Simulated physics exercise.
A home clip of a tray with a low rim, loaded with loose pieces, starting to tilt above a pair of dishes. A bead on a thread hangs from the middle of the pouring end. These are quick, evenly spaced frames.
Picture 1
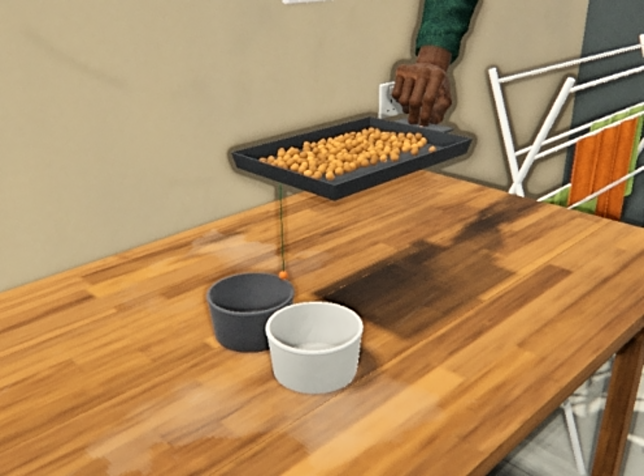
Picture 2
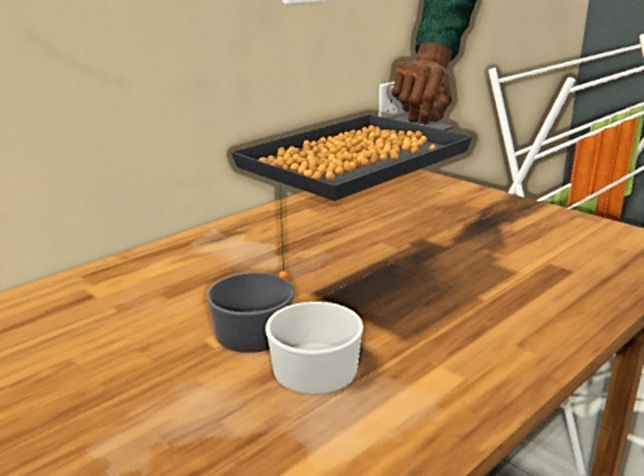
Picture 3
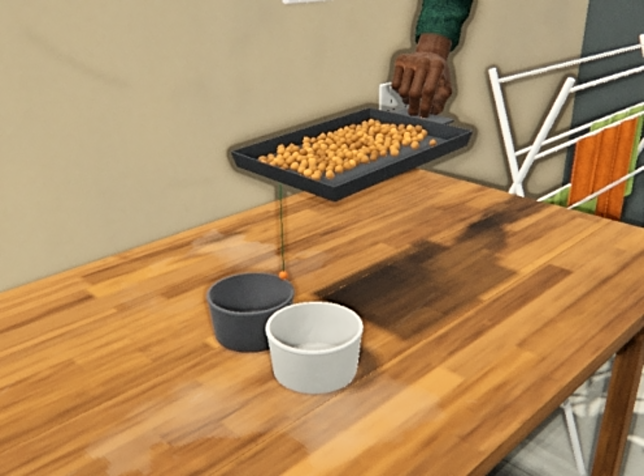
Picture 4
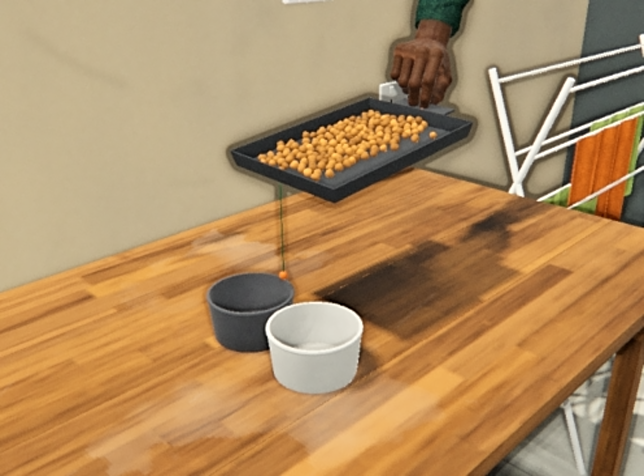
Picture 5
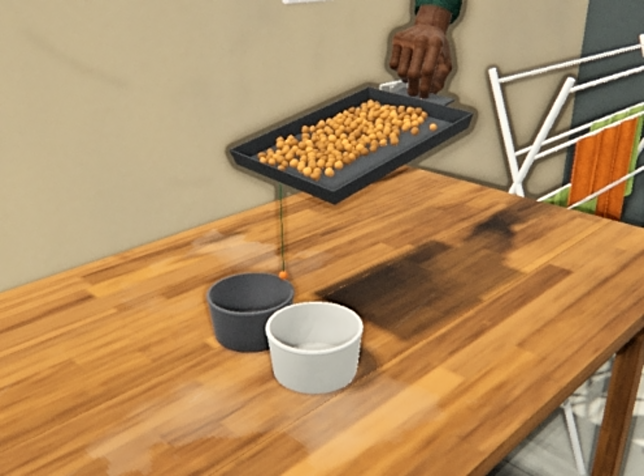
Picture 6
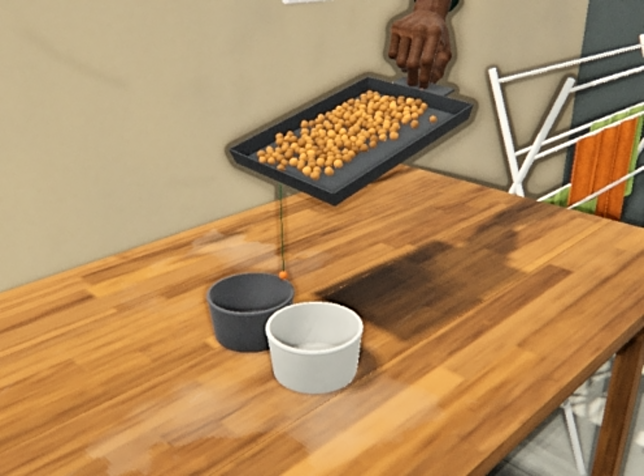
To begin with, a hand in a green sleeve holds a dark, low-rimmed tray of roasted chickpeas level above a dark dish and a white dish on a wooden table. Then the hand rises slightly, and the tray tilts a little, its pouring end lowest at the right corner.
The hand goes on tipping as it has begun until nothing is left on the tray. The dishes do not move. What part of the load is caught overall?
They take the larger part between them.
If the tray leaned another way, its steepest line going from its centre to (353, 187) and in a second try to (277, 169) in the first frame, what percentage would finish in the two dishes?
About 50 and 40 per cent.
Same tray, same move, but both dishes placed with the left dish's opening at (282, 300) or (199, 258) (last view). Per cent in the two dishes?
In turn 70 and 10 in a hundred.
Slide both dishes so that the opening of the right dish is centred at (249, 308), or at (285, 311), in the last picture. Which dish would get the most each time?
The first try: The right-hand dish. The second: The dish on the right.
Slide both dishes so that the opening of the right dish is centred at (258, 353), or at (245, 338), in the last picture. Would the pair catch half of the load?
At the first place below a half, at the second not half.
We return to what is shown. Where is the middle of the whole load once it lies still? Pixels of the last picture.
Close to (306, 361).
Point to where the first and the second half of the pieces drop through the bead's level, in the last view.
Around (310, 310) and then (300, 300).
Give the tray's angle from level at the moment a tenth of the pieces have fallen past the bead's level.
At about 100°.
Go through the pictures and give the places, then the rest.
In the first frame, corners of the pouring end at (236, 152) and (335, 183), level; middle of the load at (354, 152), roasted chickpeas; left dish at (218, 324); right dish at (280, 362); bead on its thread at (284, 276).
In the second frame, corners of the pouring end at (236, 152) and (335, 183), level; middle of the load at (354, 151).
In the third frame, corners of the pouring end at (236, 151) and (334, 185), tipped barely, lowest at the right corner; middle of the load at (354, 147).
In the fourth frame, corners of the pouring end at (235, 150) and (334, 187), tipped a little, lowest at the right corner; middle of the load at (354, 142).
In the fifth frame, corners of the pouring end at (235, 149) and (333, 188), tipped a little, lowest at the right corner; middle of the load at (353, 136).
In the sixth frame, corners of the pouring end at (234, 149) and (333, 190), tipped a little, lowest at the right corner; middle of the load at (353, 131); left dish at (218, 324); right dish at (280, 362).
Soon after the last picture, tray tipped steeply; all on the tray.
A little later, tray tipped right over; most on the tray; a small part in the right dish; a small part in the air.
Later still, tray tipped past a quarter turn; about two thirds in the right dish; a small part in the left dish; a small part outside both.
At rest, tray tipped past a quarter turn; about two thirds in the right dish; a small part in the left dish; a small part outside both.
